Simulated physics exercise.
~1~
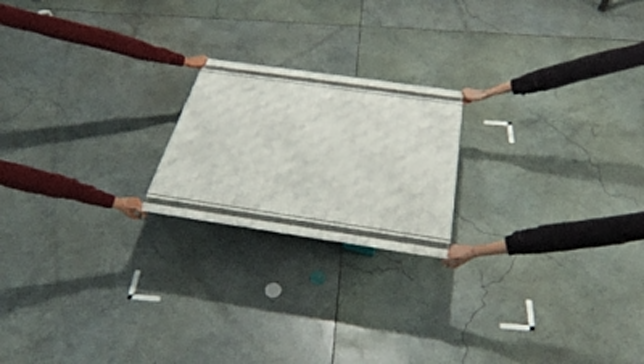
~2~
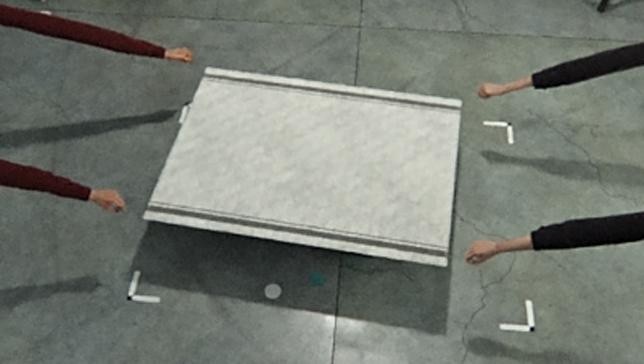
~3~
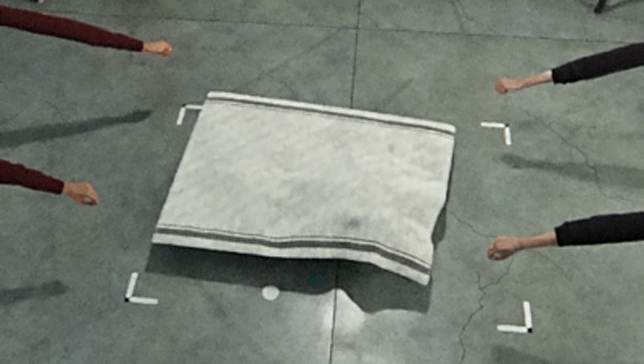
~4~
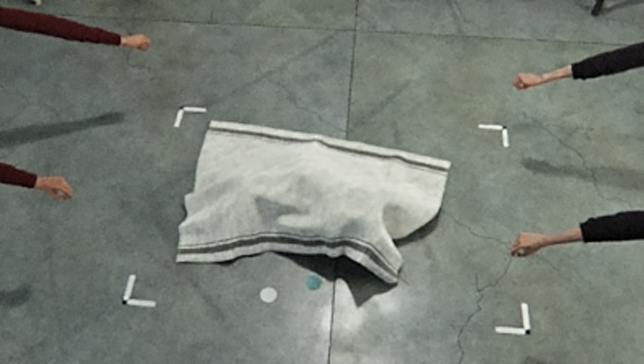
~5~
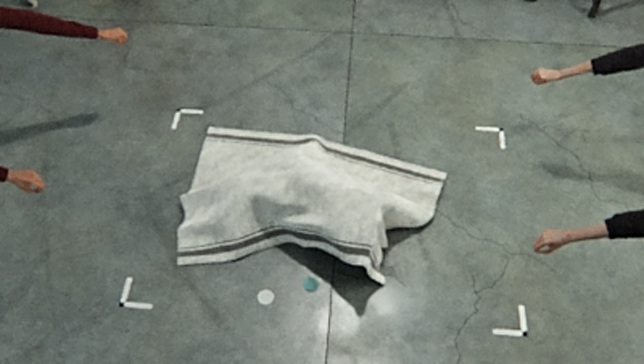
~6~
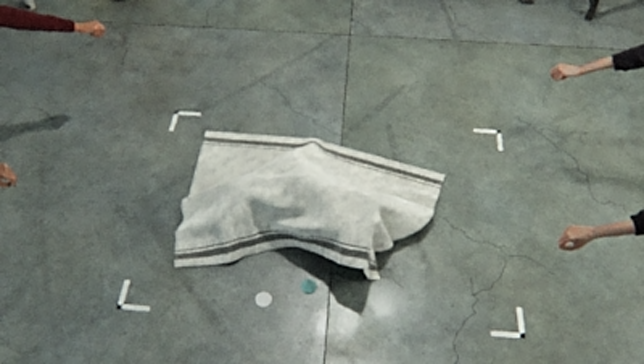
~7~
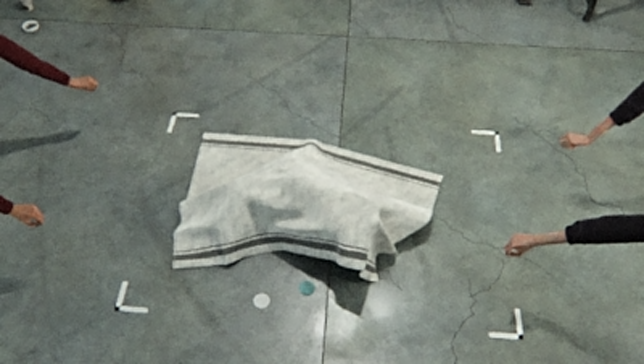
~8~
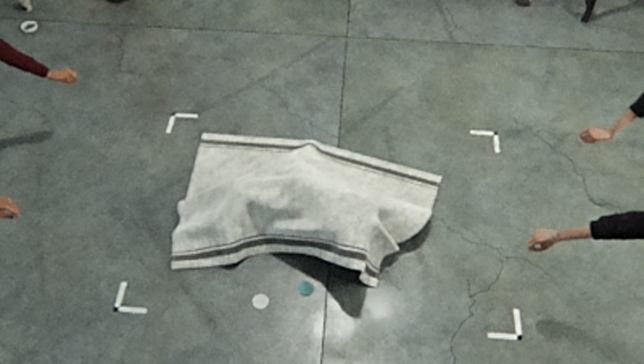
Workshop floor with four hands releasing an old blanket, which drops and settles in raised folds beside uncovered white and teal discs.
